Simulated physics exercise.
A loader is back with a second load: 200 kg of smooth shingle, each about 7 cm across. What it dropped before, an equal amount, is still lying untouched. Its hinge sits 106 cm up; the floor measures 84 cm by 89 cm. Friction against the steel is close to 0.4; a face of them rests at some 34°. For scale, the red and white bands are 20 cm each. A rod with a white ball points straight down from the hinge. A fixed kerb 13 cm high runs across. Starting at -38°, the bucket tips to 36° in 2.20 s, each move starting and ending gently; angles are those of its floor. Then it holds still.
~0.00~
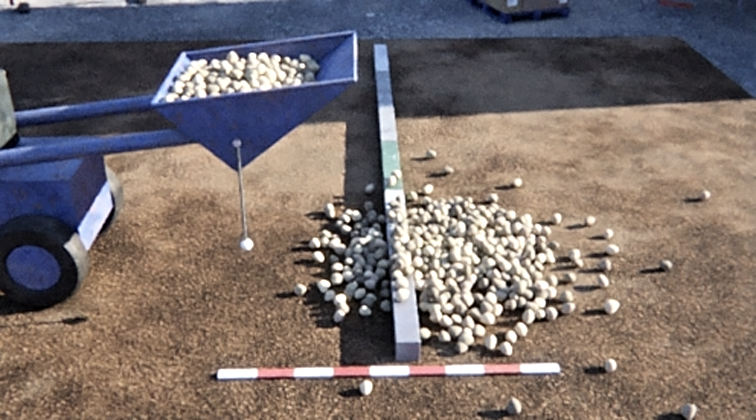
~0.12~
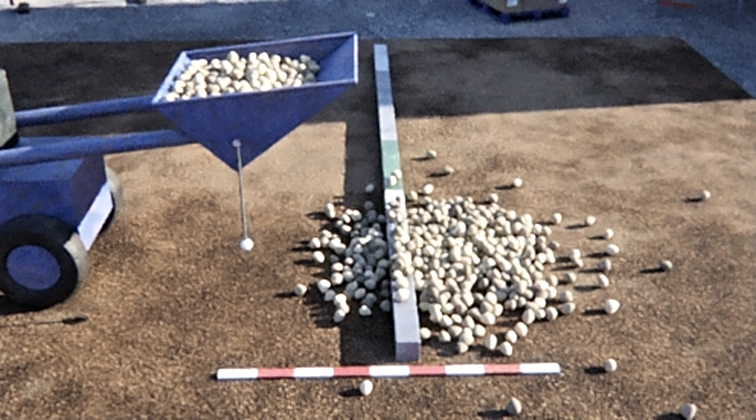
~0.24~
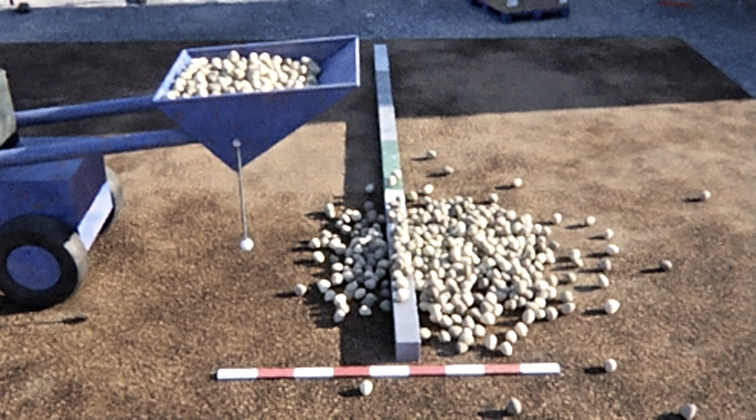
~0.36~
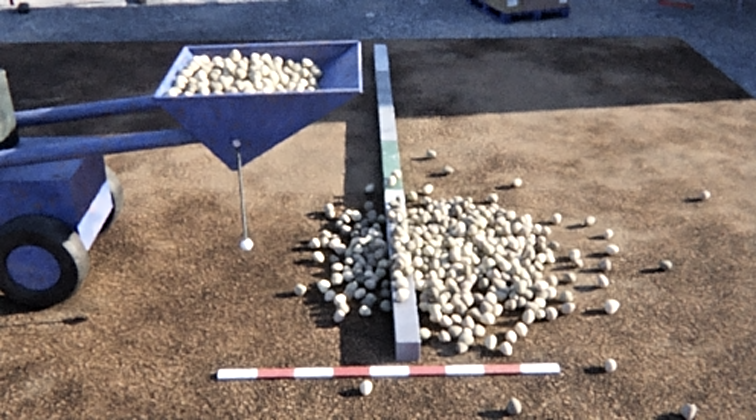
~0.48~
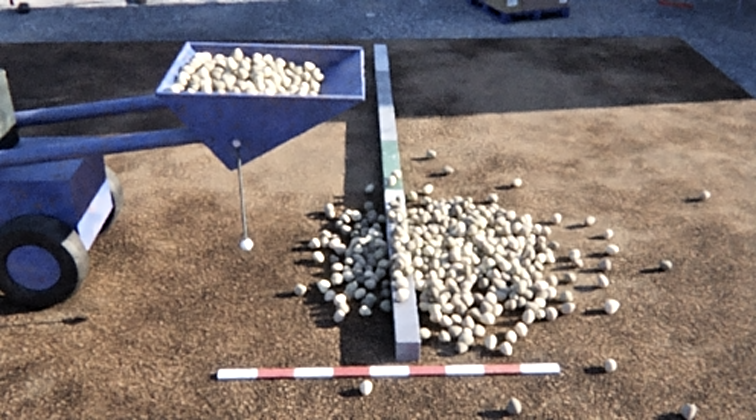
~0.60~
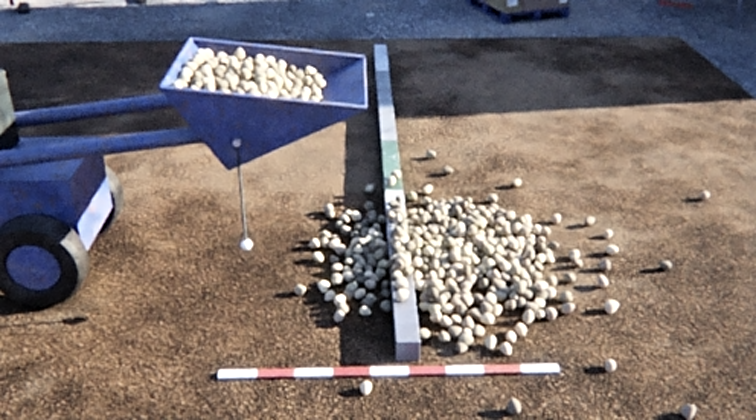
Blue bucket of pale rounded stones slowly tilting clockwise on a wheeled machine, beside a motionless stone heap straddling a kerb.
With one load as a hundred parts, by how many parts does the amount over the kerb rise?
About 36 per cent.
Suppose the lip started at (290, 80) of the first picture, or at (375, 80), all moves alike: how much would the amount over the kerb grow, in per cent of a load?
First some 0, then 55 per cent.
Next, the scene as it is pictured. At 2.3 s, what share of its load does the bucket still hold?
It holds some 20 per cent.
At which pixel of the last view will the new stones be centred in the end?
Their middle is at about (383, 244).
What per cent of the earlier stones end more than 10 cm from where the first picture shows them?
Roughly 5 per cent of them.
After 1.6 s the floor is at 24°; in per cent of one load, 97 in the bucket, 27 on this side of the kerb, 76 over the kerb; the foremost stones are at (633, 259).
After 2.3 s the floor is at 36°; in per cent of one load, 18 in the bucket, 91 on this side of the kerb, 91 over the kerb; the foremost stones are at (633, 259).
After 2.7 s the floor is at 36°; in per cent of one load, 0 in the bucket, 93 on this side of the kerb, 107 over the kerb; the foremost stones are at (633, 259).
After 5.1 s the floor is at 36°; in per cent of one load, 0 in the bucket, 88 on this side of the kerb, 112 over the kerb; the foremost stones are at (633, 259). Net gain over the kerb, 36.
